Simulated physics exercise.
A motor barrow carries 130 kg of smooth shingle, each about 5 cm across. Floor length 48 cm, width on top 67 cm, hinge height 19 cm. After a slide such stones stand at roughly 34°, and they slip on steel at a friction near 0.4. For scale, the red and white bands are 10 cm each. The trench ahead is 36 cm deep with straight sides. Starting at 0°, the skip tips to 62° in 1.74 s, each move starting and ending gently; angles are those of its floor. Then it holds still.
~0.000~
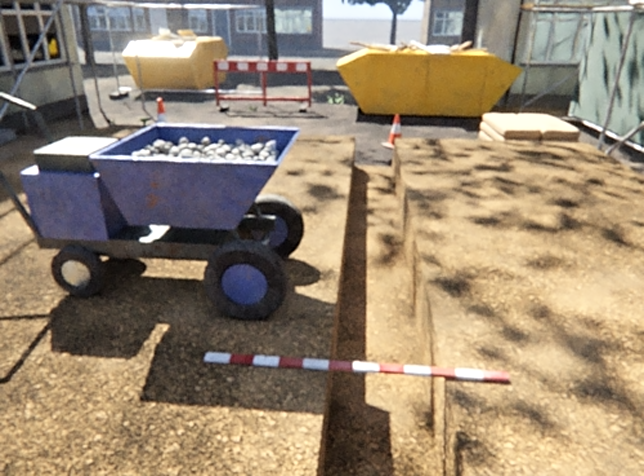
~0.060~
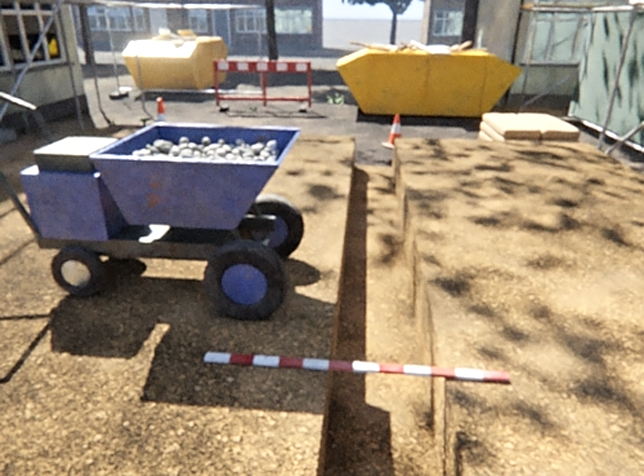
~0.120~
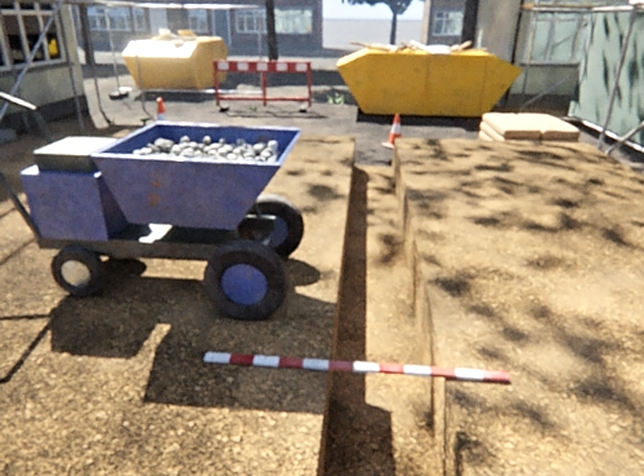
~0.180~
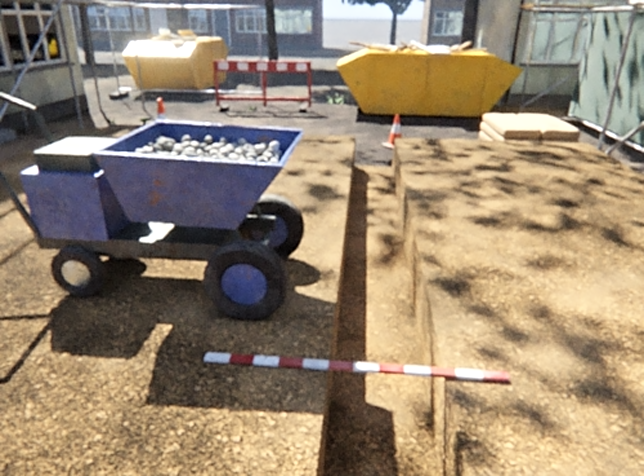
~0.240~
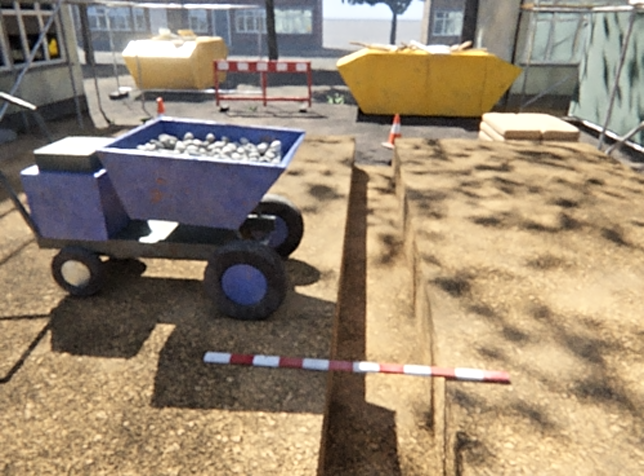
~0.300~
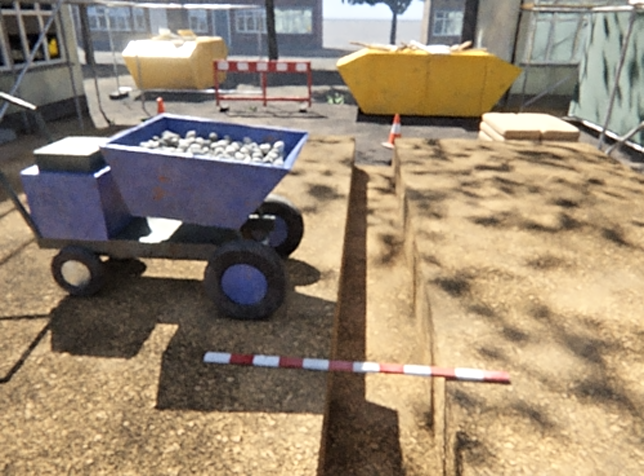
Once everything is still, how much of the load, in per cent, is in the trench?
Close to 76 in a hundred.
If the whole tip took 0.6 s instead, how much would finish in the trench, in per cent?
It would be near 50 per cent.
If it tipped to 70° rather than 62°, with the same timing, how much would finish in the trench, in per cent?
In that case some 85 per cent.
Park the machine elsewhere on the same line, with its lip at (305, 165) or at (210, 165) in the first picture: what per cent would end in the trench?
Near 60 per cent from the first place, 75 from the second.
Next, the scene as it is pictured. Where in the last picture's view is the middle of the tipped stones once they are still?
Their middle is at about (391, 340).
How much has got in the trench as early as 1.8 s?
About 30 per cent by then.
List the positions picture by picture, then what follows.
In the first picture, the skip is at 0°, its lip at (278, 165); the top of the load is at (200, 151).
The second picture shows lip at (278, 166), floor tilted 0°, highest stones at (200, 150); the stones move at 0.1 m/s on average.
In the third picture, the skip is at 1°, its lip at (280, 166); the top of the load is at (201, 150); the stones move at 0.1 m/s on average.
In the fourth picture, the skip is at 2°, its lip at (282, 167); the top of the load is at (195, 147); the stones move at 0.2 m/s on average.
In the fifth picture, the skip is at 3°, its lip at (285, 168); the top of the load is at (189, 145); the stones move at 0.2 m/s on average.
The sixth picture shows lip at (289, 170), floor tilted 5°, highest stones at (173, 142); the stones move at 0.3 m/s on average.
After 1.3 s the floor is at 52°; 100 % in the skip; the foremost stones are at (365, 218).
After 1.8 s the floor is at 62°; 70 % in the skip, 28 % in the trench, 2 % past the trench; the foremost stones are at (454, 307).
After 2.2 s the floor is at 62°; 48 % in the skip, 45 % in the trench, 7 % past the trench; the foremost stones are at (506, 293).
After 4.1 s the floor is at 62°; 16 % in the skip, 76 % in the trench, 7 % past the trench; the foremost stones are at (536, 288).
